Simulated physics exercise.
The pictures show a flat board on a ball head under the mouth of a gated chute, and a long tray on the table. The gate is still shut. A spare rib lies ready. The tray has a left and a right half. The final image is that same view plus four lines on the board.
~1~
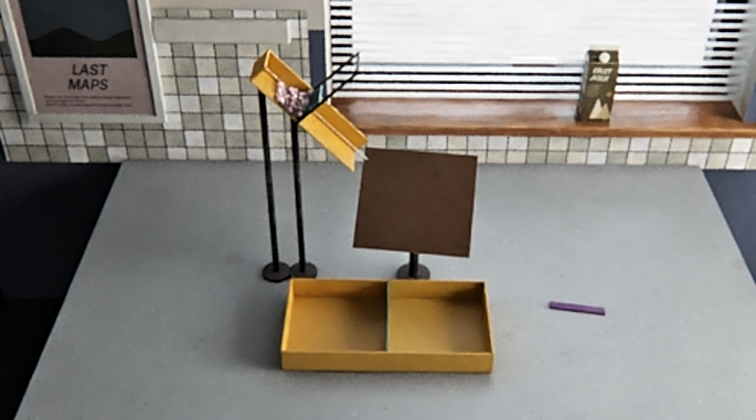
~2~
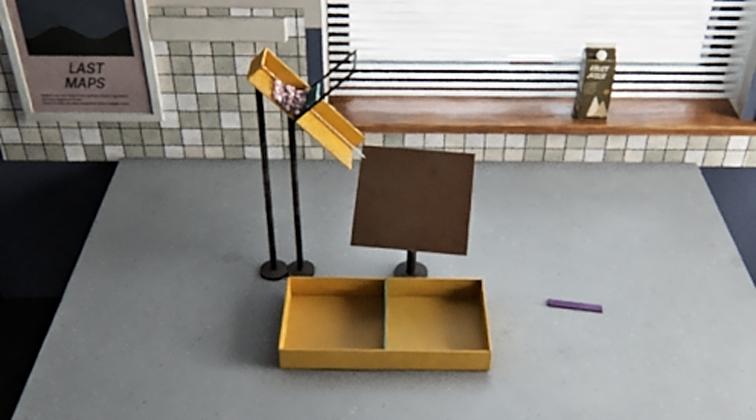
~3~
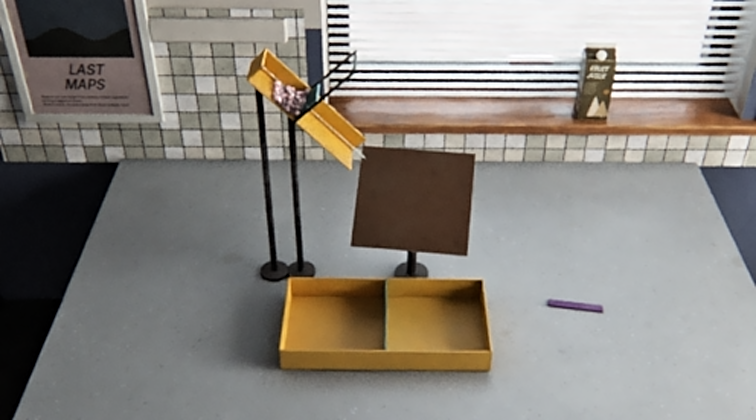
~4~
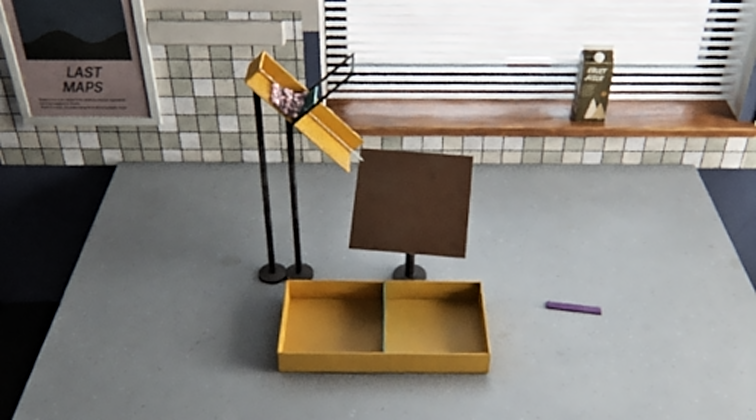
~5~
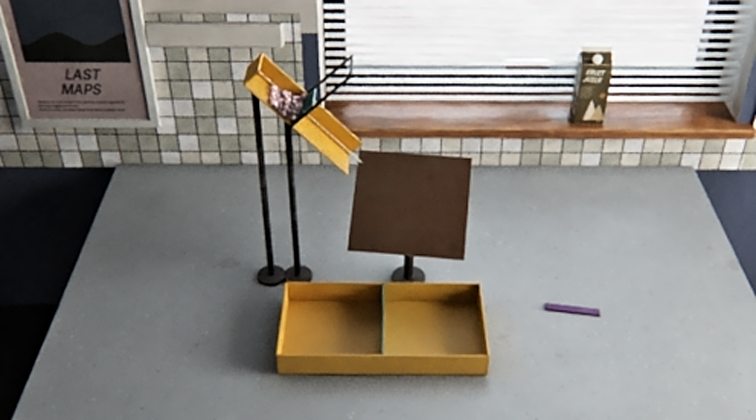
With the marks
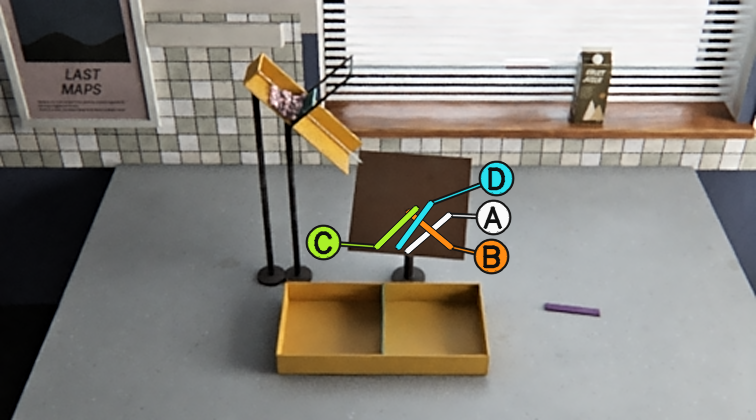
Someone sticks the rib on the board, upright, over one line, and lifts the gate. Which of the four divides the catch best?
Go for A.
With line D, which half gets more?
The left half.
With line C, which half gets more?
Left.
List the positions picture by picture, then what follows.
Load behind the gate near (295, 101), sugar pearls; lip of the chute near (354, 162), sloping fairly steeply, in the first frame.
Middle of the board near (413, 199), tilted fairly steeply; middle of its low edge near (408, 250); of its high edge near (419, 149), in the second frame.
Front corners of the tray near (280, 350) and (492, 352); front end of its middle wall near (386, 351); gate still shut near (315, 95), in the third frame.
Middle of the load near (290, 102); lip near (349, 163), in the fourth frame.
Middle of the load near (289, 105); lip near (348, 165), in the fifth frame.
On the marked copy, line A from (449, 215) to (407, 251); line B from (408, 212) to (450, 246); line C from (416, 208) to (376, 246); line D from (430, 203) to (398, 247).
If A is chosen, of what is caught, close to half in the left half, close to half in the right.
If B is chosen, of what is caught, a small share in the left half, the bulk in the right.
If C is chosen, of what is caught, the bulk in the left half, close to a quarter in the right.
If D is chosen, of what is caught, close to two thirds in the left half, close to a quarter in the right.
